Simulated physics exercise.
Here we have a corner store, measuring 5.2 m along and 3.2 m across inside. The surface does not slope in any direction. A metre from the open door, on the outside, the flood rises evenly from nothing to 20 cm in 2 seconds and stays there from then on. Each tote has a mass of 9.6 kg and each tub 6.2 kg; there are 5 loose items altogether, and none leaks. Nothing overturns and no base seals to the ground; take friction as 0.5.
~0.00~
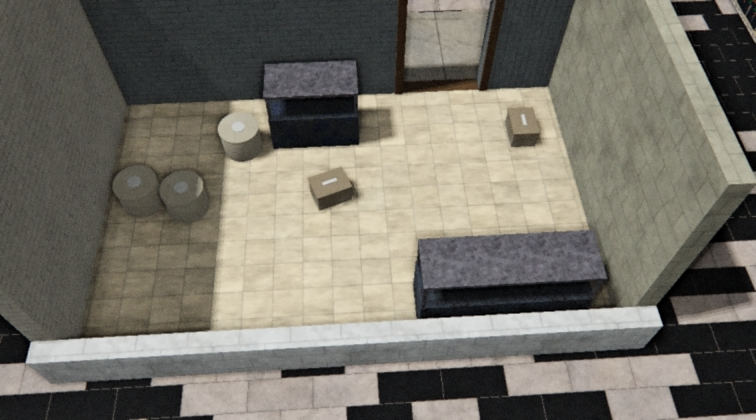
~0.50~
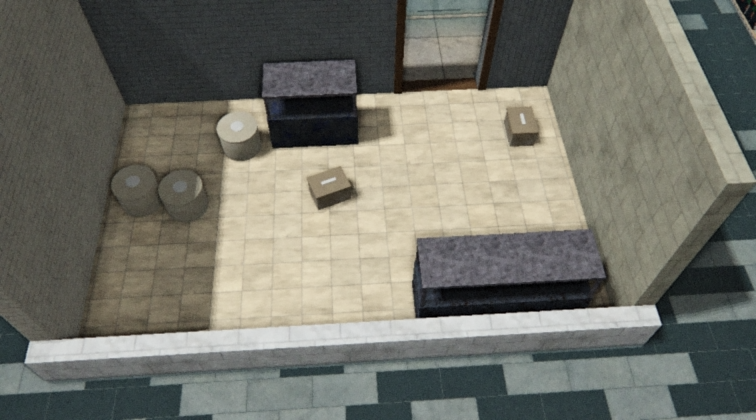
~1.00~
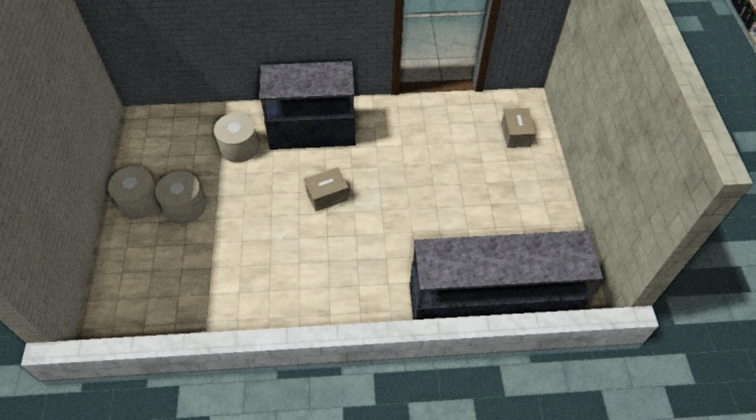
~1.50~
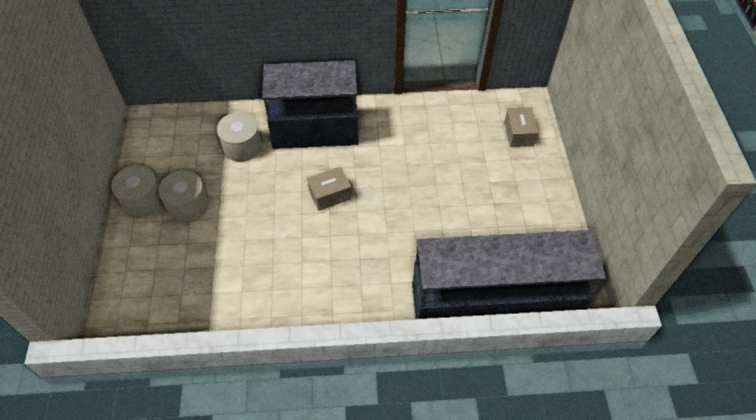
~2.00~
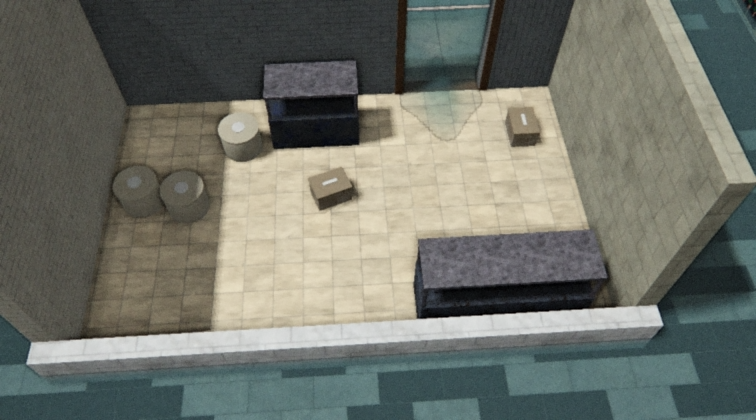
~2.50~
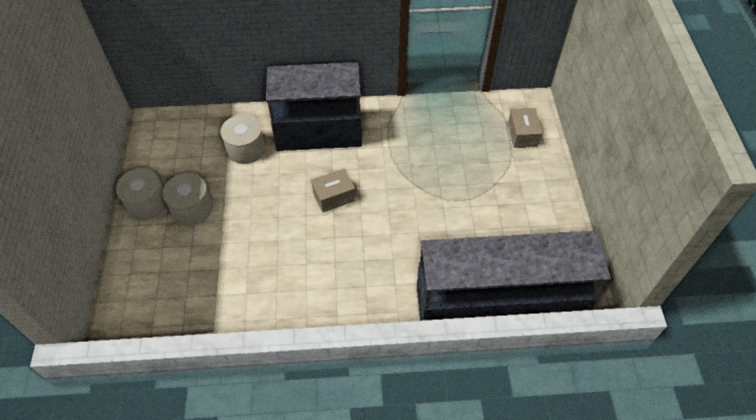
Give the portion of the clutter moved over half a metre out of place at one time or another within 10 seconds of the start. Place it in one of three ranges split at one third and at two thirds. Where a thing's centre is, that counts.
Range: The lowest, under a third.
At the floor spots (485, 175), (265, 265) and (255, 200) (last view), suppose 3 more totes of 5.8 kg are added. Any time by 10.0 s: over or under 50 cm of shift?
So, in the order asked, it's too far, too far and not far enough.
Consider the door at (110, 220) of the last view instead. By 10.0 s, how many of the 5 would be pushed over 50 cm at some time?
The count would be 4.
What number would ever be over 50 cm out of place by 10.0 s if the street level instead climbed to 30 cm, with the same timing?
So the tally would be 3.
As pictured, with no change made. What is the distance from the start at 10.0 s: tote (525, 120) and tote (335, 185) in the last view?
10 cm, 0 cm.
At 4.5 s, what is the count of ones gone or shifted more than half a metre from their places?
I make it 0.
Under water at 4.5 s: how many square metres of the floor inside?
Wet: Near 9.0 m2.
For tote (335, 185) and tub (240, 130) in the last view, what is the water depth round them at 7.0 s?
First about 2 cm, second about 1 cm.
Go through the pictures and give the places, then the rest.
In the first frame, a tote at (330, 182), on the bottom; a tub at (238, 127), on the bottom; water covers 0.0 m2; 0 of 5 have shifted.
In the second frame, a tote at (329, 182), on the bottom; a tub at (237, 127), on the bottom; water covers 0.0 m2; 0 of 5 have shifted.
In the third frame, a tote at (326, 183) rests on the ground; a tub at (234, 128) rests on the ground; 0.0 m2 under water; 0 of 5 have shifted.
In the fourth frame, a tote at (329, 182), on the bottom; a tub at (237, 127) rests on the ground; water covers 0.0 m2; 0 of 5 have shifted.
In the fifth frame, a tote at (330, 182) rests on the ground; a tub at (238, 128), on the bottom; 0.5 m2 under water; 0 of 5 have shifted.
In the sixth frame, a tote at (333, 184) rests on the ground; a tub at (241, 130), on the bottom; water covers 1.8 m2; 0 of 5 have shifted.
After 3.5 s 0 of 5 are over 50 cm from their spots; 0 afloat.
After 4.5 s 0 of 5 are over 50 cm from their spots; 0 afloat.
After 7.0 s 0 of 5 are over 50 cm from their spots; 0 afloat.
After 10.0 s 1 of 5 are over 50 cm from their spots, and 1 have been at some point; 1 afloat.
